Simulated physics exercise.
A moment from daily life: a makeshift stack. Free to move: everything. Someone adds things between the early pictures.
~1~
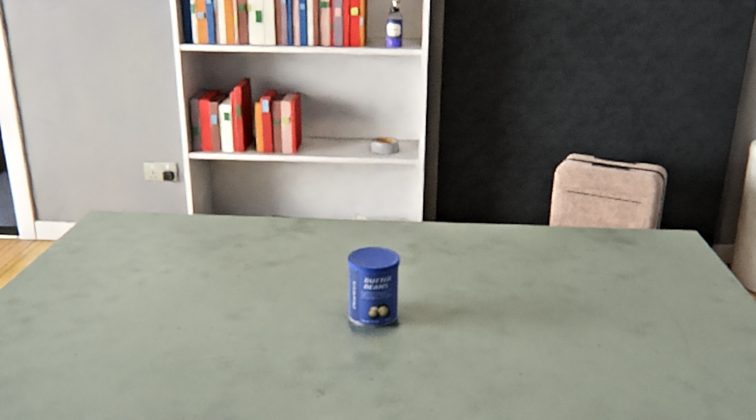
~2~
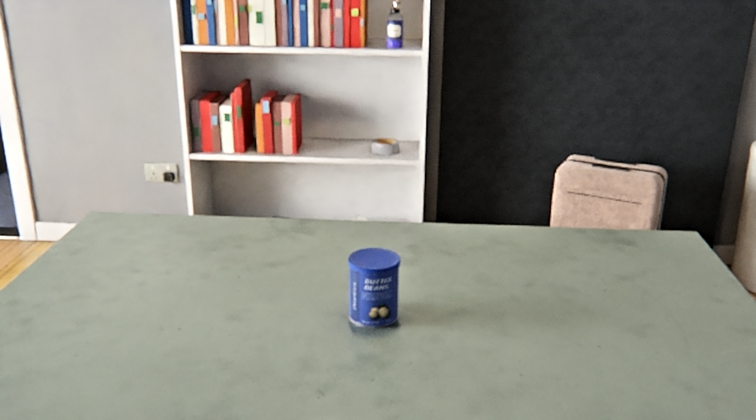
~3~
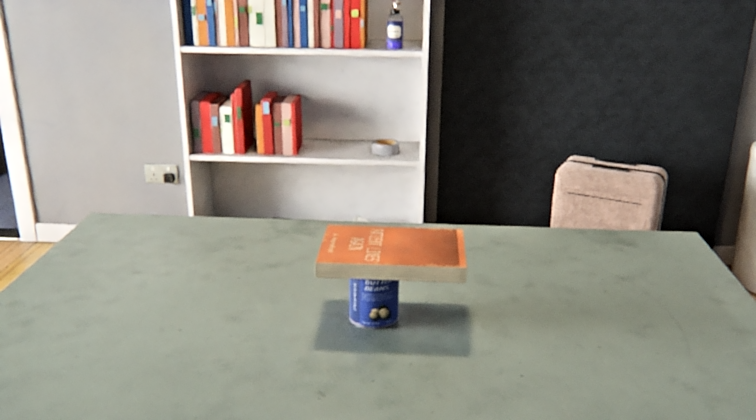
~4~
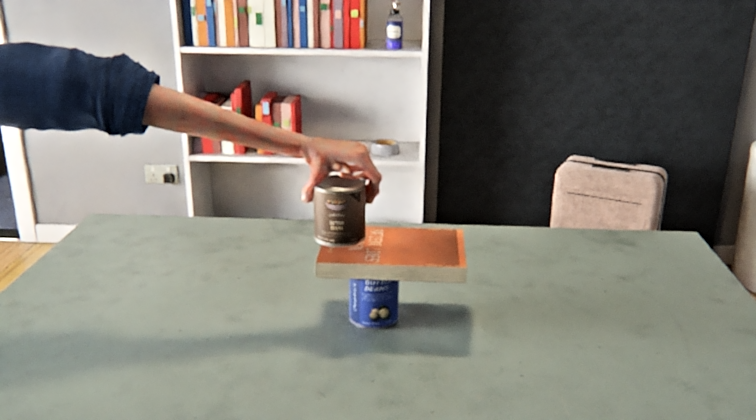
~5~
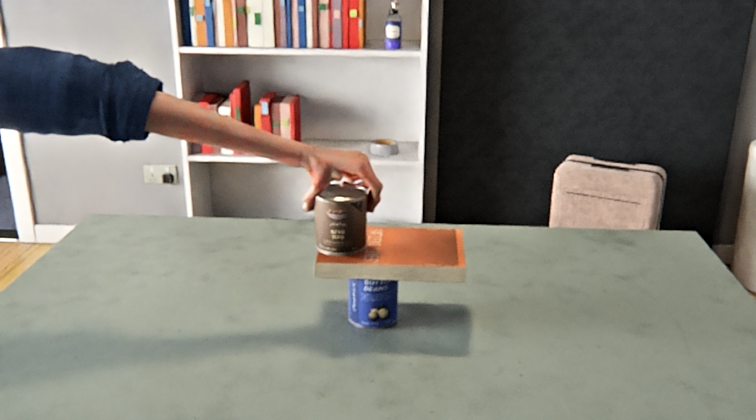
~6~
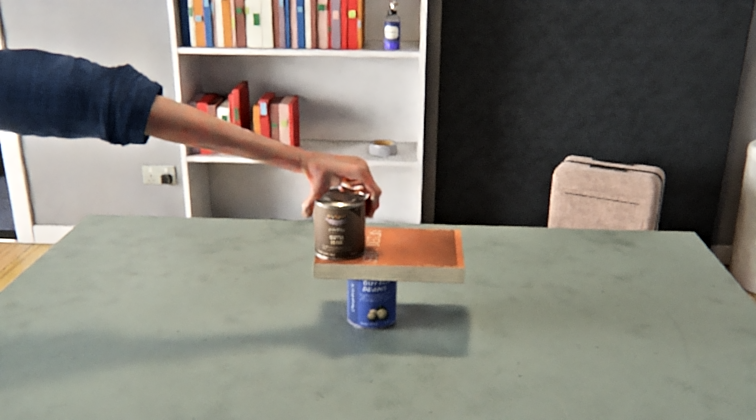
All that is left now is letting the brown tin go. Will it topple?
Nice try - it stays together just fine.
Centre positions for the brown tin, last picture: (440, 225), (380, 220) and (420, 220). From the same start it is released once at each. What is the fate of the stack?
Topples, stands firm, topples.
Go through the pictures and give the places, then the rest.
In the first frame, the last thing is not in view yet.
In the second frame, the last thing is not in view yet.
In the third frame, the last thing is not in view yet; orange book (393, 252).
The fourth frame shows still above its spot; brown tin (340, 210); orange book (393, 252).
The fifth frame shows still above its spot; brown tin (341, 219); orange book (392, 252).
The sixth frame shows in place under the hand; brown tin (340, 224); orange book (391, 253).
Then, 0.80 s later than the last frame, all is still.
Then, 1.80 s later than the last frame, brown tin resting near (339, 225).
When it is over, all 3 as before. End places, in pixels of the last picture, brown tin near (338, 225). The stack keeps its balance.
